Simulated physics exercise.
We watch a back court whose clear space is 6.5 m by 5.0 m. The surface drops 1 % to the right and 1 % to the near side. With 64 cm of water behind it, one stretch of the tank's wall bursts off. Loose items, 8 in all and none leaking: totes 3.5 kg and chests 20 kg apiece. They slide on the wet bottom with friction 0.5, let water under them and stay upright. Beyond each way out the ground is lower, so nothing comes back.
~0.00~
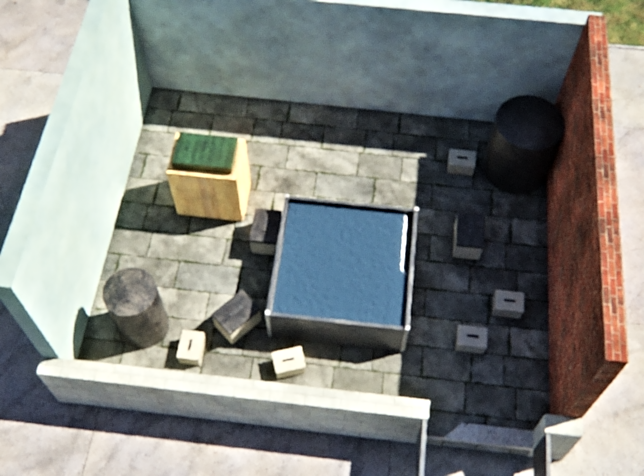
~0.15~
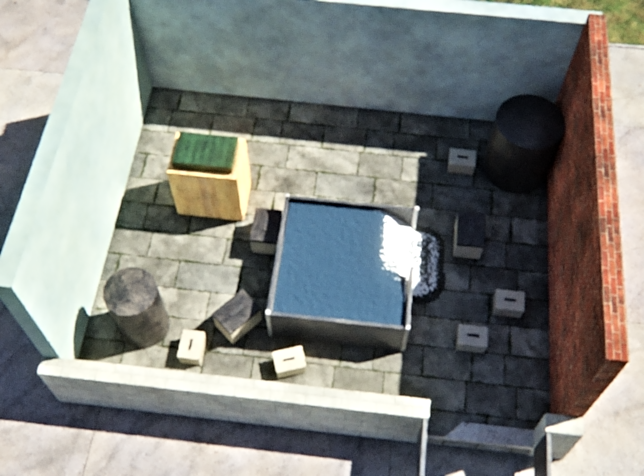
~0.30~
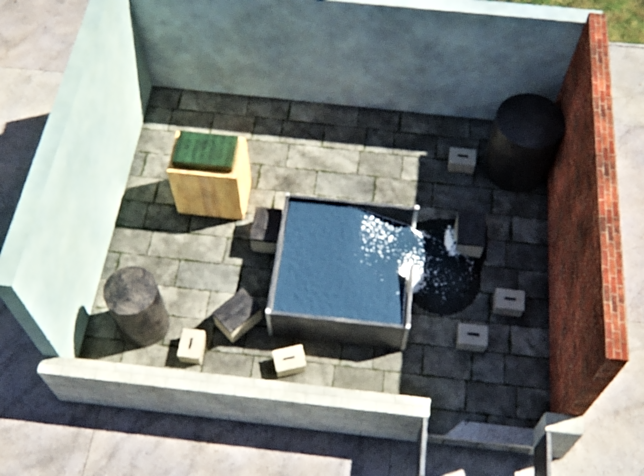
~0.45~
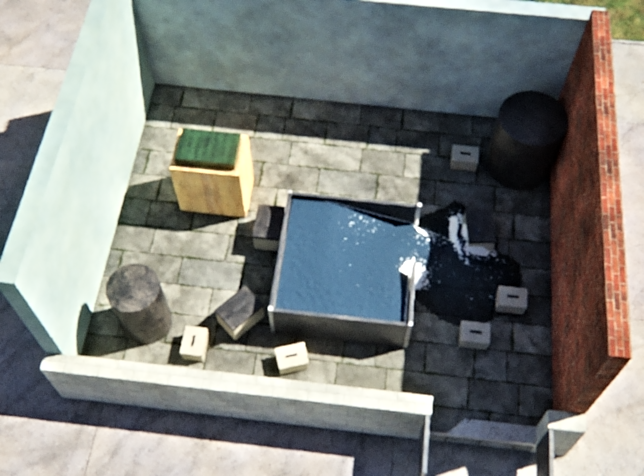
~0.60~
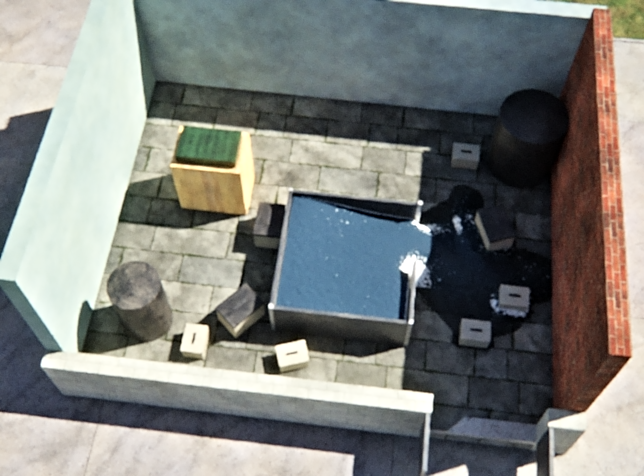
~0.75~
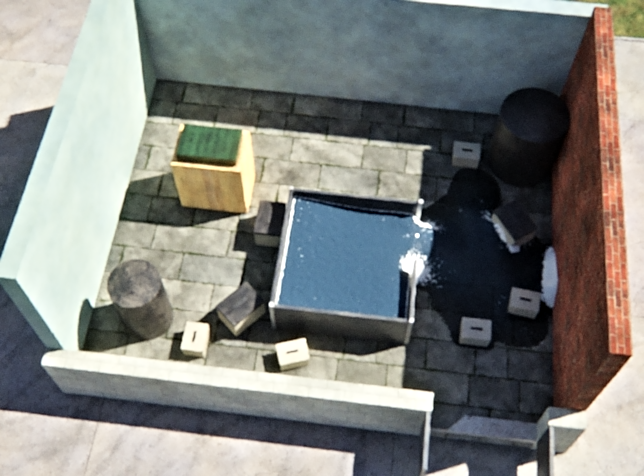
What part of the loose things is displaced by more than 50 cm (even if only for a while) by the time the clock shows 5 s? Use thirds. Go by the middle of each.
It is from one to two thirds.
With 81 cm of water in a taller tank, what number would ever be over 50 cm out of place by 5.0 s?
Then 4.
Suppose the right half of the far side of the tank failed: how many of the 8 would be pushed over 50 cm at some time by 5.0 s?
Then 2.
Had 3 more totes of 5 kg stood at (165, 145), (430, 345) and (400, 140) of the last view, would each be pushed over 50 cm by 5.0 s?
In that order: Under, under, over.
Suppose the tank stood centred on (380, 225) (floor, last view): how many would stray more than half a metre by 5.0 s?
Then 4.
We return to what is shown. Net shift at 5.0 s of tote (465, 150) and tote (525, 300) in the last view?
In turn: 350 cm, washed out.
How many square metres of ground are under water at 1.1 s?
Some 8.0 m2.
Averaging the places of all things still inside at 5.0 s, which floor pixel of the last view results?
At about (297, 267).
After 1.1 s 2 of 8 are over 50 cm from their spots; 1 afloat.
After 2.2 s 3 of 8 are over 50 cm from their spots; 1 afloat.
After 3.5 s 3 of 8 are over 50 cm from their spots; 2 afloat.
After 5.0 s 4 of 8 are over 50 cm from their spots, and 4 have been at some point; 1 afloat.
